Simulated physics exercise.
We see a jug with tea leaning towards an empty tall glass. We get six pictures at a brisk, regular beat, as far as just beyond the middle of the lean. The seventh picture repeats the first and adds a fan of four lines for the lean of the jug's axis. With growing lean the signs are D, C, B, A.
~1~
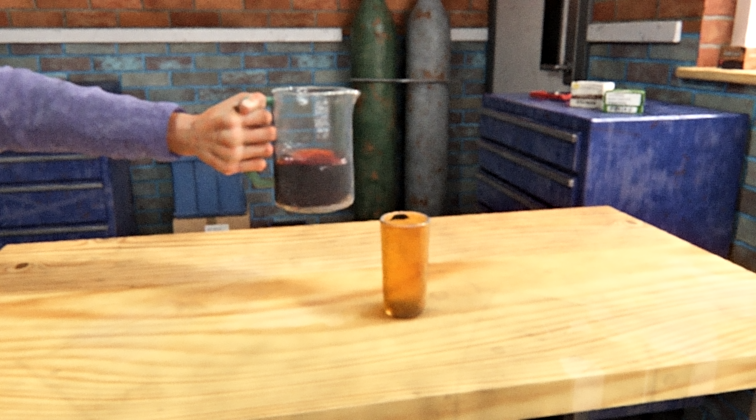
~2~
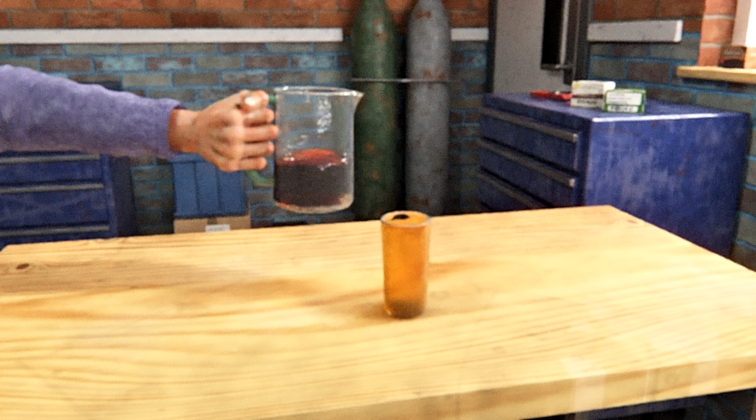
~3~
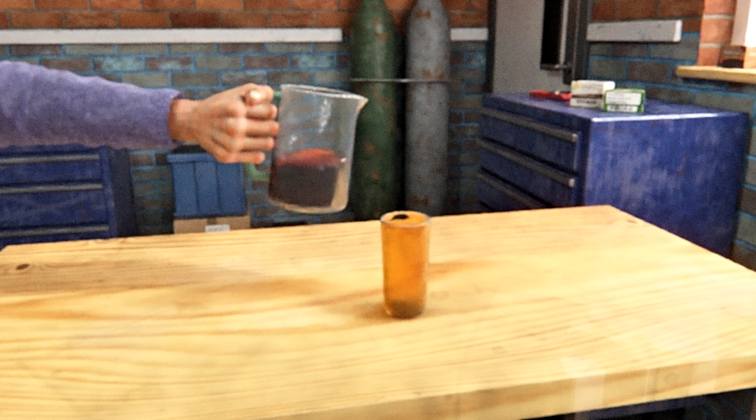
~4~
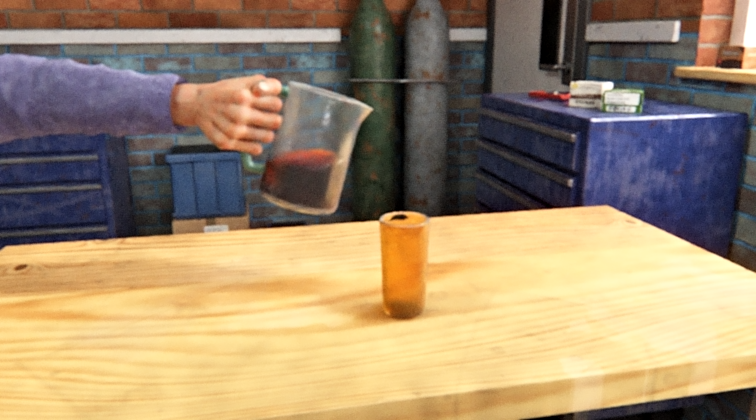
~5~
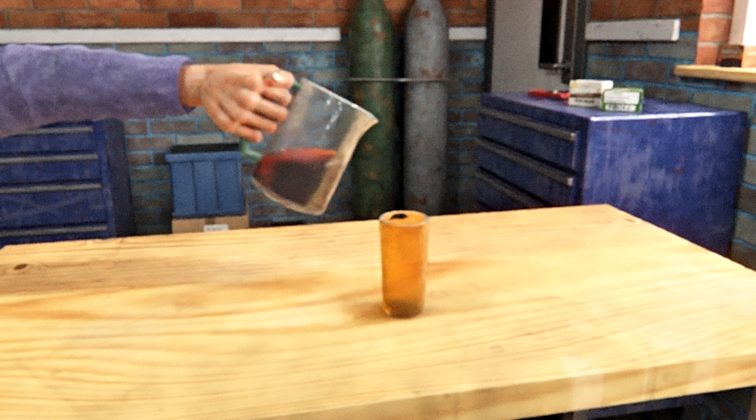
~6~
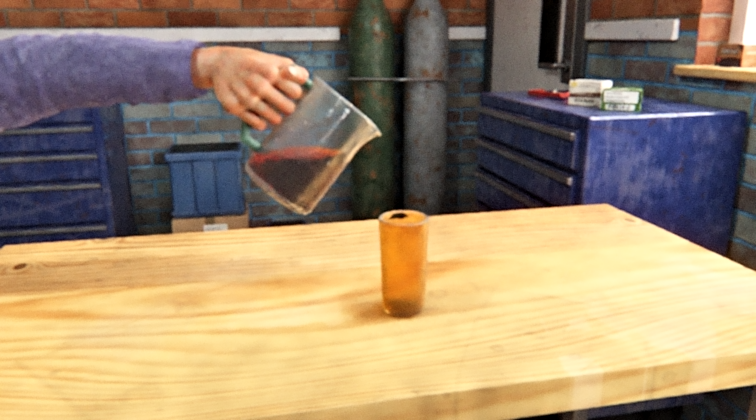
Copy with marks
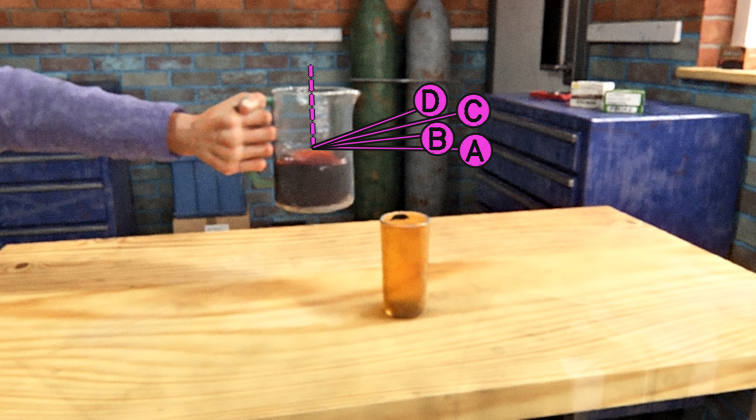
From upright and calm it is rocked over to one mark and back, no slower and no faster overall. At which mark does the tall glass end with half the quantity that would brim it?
C beats the others.
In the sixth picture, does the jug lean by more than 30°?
Yes.
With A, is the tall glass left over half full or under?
Over half.
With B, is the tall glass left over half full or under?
Over.
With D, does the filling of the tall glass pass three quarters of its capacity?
No.
On the marked copy, A at (458, 149); B at (419, 135); C at (456, 113); D at (415, 109).
If A is chosen, the tall glass ends with about 92 % of what it can hold; 4 % of the tea is spilt.
If B is chosen, the tall glass ends with about 73 % of what it can hold.
If C is chosen, the tall glass ends with about 51 % of what it can hold.
If D is chosen, the tall glass ends with about 29 % of what it can hold.
